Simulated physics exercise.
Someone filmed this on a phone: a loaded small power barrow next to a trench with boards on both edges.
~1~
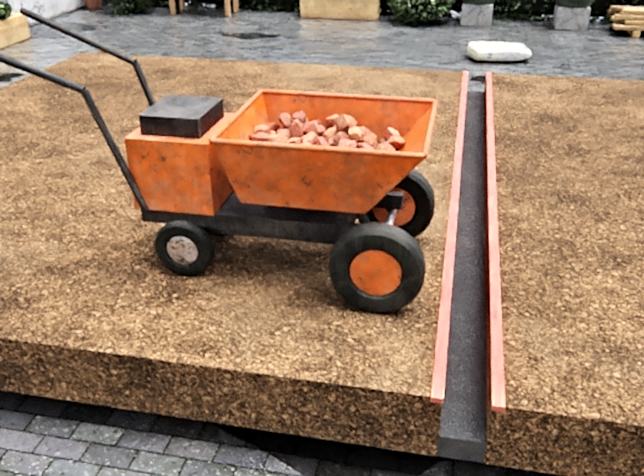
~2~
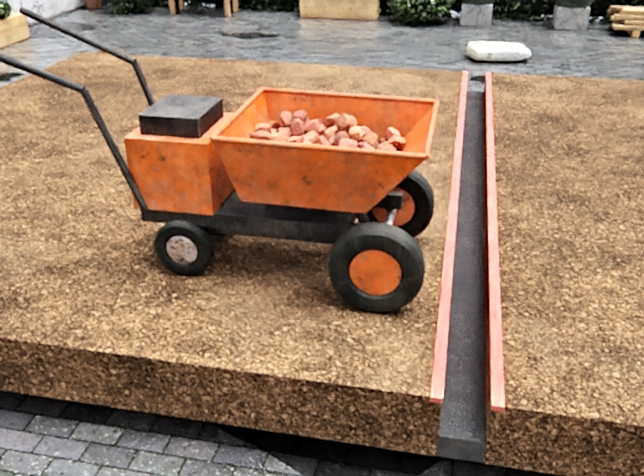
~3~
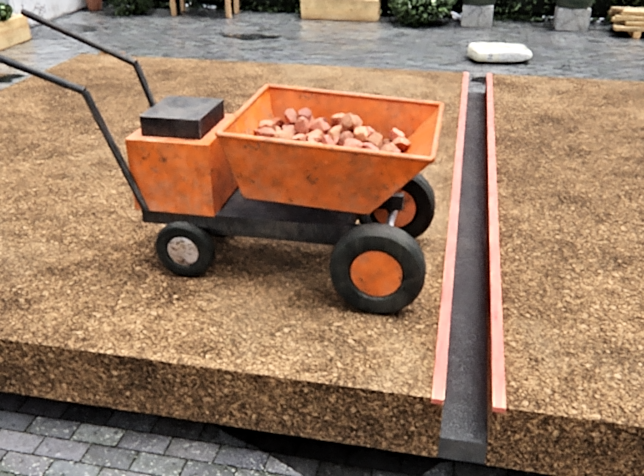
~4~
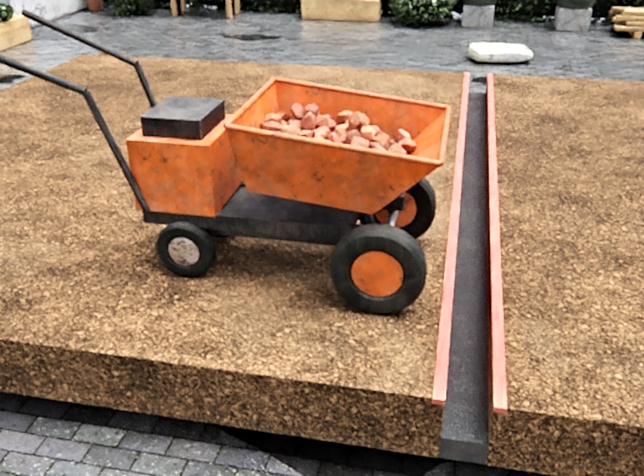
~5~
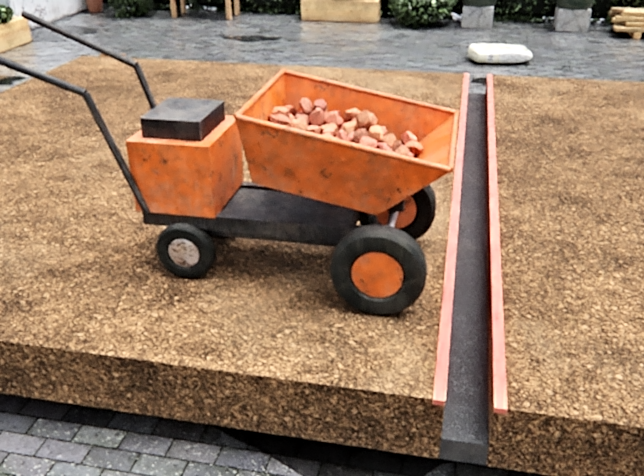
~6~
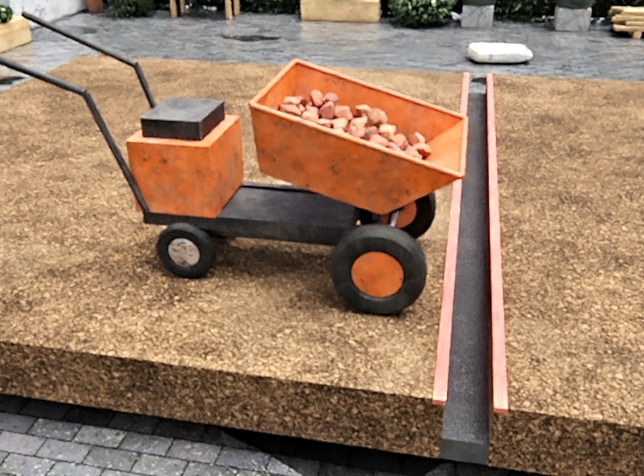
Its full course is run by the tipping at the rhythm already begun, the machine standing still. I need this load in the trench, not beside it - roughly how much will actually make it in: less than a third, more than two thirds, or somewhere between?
Less than a third of it.
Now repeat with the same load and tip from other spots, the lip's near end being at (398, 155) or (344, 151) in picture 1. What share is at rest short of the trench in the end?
Some 0 % then some 10 %.
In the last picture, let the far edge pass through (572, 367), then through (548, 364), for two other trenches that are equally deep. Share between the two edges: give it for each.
In order: Near 80, then 40 percent.
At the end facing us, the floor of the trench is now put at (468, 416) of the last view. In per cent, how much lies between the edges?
Close to 0 per cent.
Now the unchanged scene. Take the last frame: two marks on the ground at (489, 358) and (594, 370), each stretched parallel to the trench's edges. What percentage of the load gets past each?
Around 80 per cent for the first, and 40 per cent for the second.
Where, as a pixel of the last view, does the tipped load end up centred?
Near pixel (572, 286).
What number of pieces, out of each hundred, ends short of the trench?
0 per cent.
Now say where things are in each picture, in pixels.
The first frame shows lip of the skip at (424, 156), level; top of the load at (334, 146), lumps of rubble; first edge of the trench at (441, 350); far edge at (497, 357), the trench under half as wide as the skip, and about as deep as wide.
The second frame shows lip of the skip at (426, 157), level; top of the load at (311, 137).
The third frame shows lip of the skip at (432, 160), tipped barely; top of the load at (316, 136).
The fourth frame shows lip of the skip at (440, 164), tipped a little; top of the load at (304, 137).
The fifth frame shows lip of the skip at (450, 170), tipped a little; top of the load at (312, 132).
The sixth frame shows lip of the skip at (461, 177), tipped clearly; top of the load at (312, 117); first edge of the trench at (443, 351); far edge at (499, 358).
Soon, skip tipped steeply; all in the skip.
A while on, skip tipped right over; about half in the skip; about a third beyond it; a stray few falling.
Towards the end, skip tipped right over; a small part in the skip; most beyond it.
Finally, skip tipped right over; about a quarter in the skip; none in or heaped over the trench; most beyond it.
